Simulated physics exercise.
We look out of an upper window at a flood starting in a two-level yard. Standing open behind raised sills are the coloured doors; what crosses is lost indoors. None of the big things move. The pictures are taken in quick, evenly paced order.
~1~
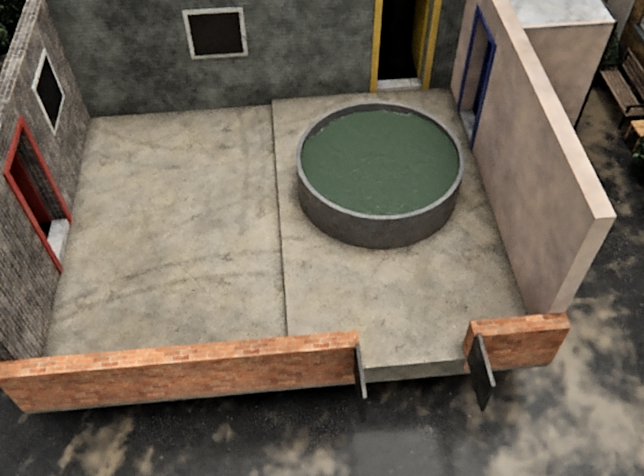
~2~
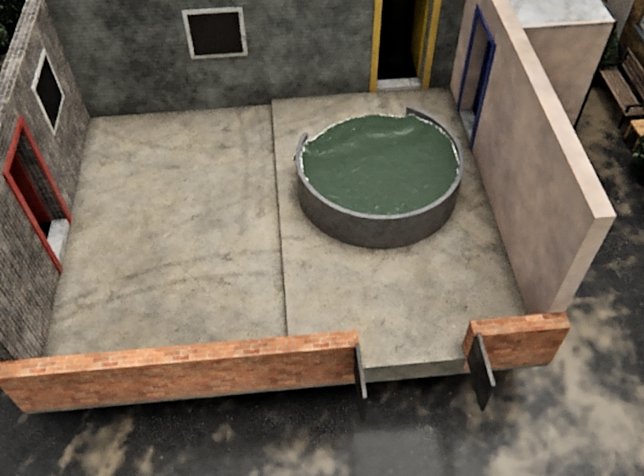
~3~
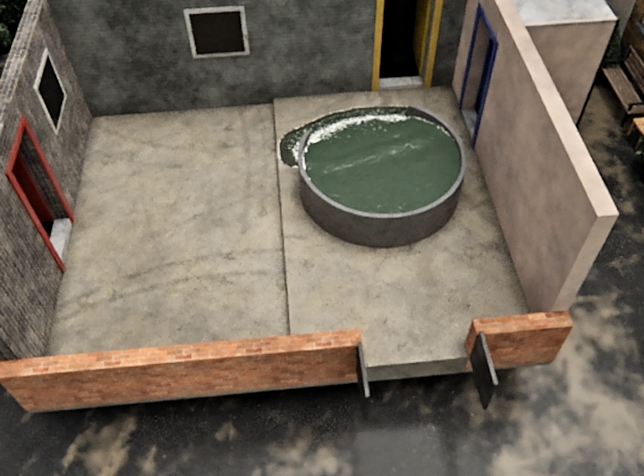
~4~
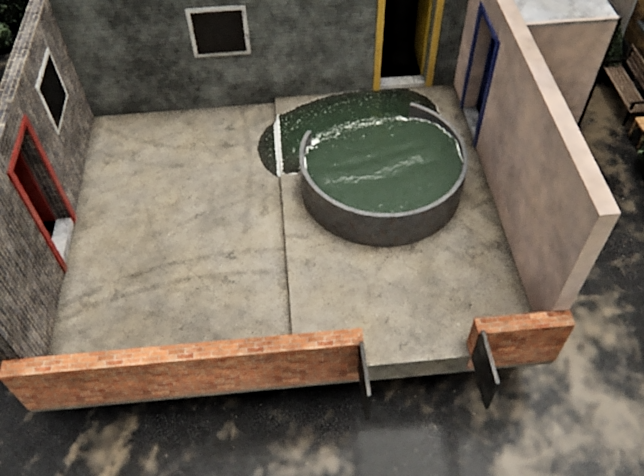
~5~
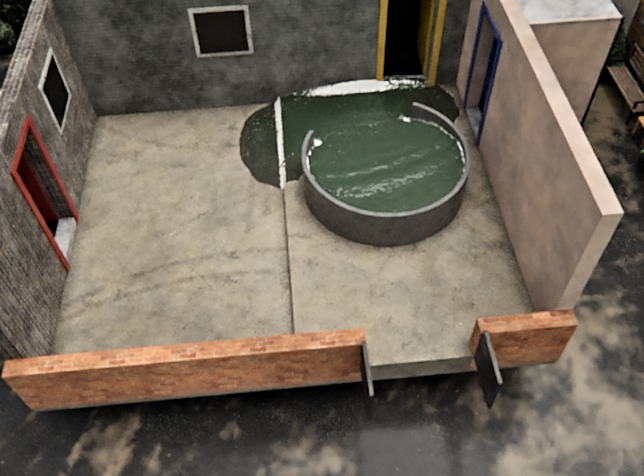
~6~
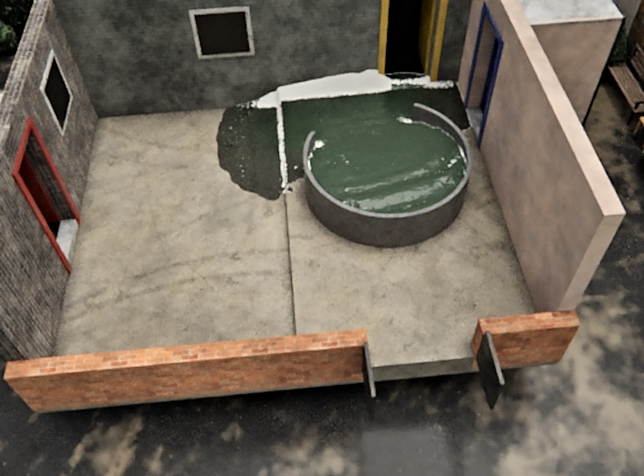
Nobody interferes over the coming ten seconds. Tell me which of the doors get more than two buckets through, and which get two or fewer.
The yellow door tops two buckets, the blue door tops two buckets, the red door does not top two buckets.
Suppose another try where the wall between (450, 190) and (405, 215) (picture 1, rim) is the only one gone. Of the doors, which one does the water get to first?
It's the blue one.
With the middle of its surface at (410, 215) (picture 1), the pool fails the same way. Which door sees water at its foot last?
The door in question is the one in red.
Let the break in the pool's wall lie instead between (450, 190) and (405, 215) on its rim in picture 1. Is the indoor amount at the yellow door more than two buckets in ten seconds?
Well, the yellow door simply comes up short.
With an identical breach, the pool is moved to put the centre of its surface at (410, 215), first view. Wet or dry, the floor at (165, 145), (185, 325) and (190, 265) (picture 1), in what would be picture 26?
Point by point: Swamped; still bare; still bare.
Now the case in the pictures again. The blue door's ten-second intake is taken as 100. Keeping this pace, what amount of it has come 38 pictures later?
It works out at roughly 70 percent of the ten-second total.
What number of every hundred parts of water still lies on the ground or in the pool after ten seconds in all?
That works out to about 84 percent.
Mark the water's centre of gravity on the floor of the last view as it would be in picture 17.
I reckon somewhere around (333, 149).
A moment on, water covers 25 % of the floor; the yellow door over two buckets in, the blue door wet at the sill, nothing in, the red door not reached.
Next, water covers 30 % of the floor; the yellow door far over two buckets in, the blue door wet at the sill, nothing in, the red door not reached.
Then, water covers 55 % of the floor; the yellow door far over two buckets in, the blue door under two buckets in, the red door wet at the sill, nothing in.
Later, water covers 85 % of the floor; the yellow door far over two buckets in, the blue door over two buckets in, the red door wet at the sill, nothing in.
In the end, water covers 95 % of the floor; the yellow door far over two buckets in, the blue door over two buckets in, the red door wet at the sill, nothing in.
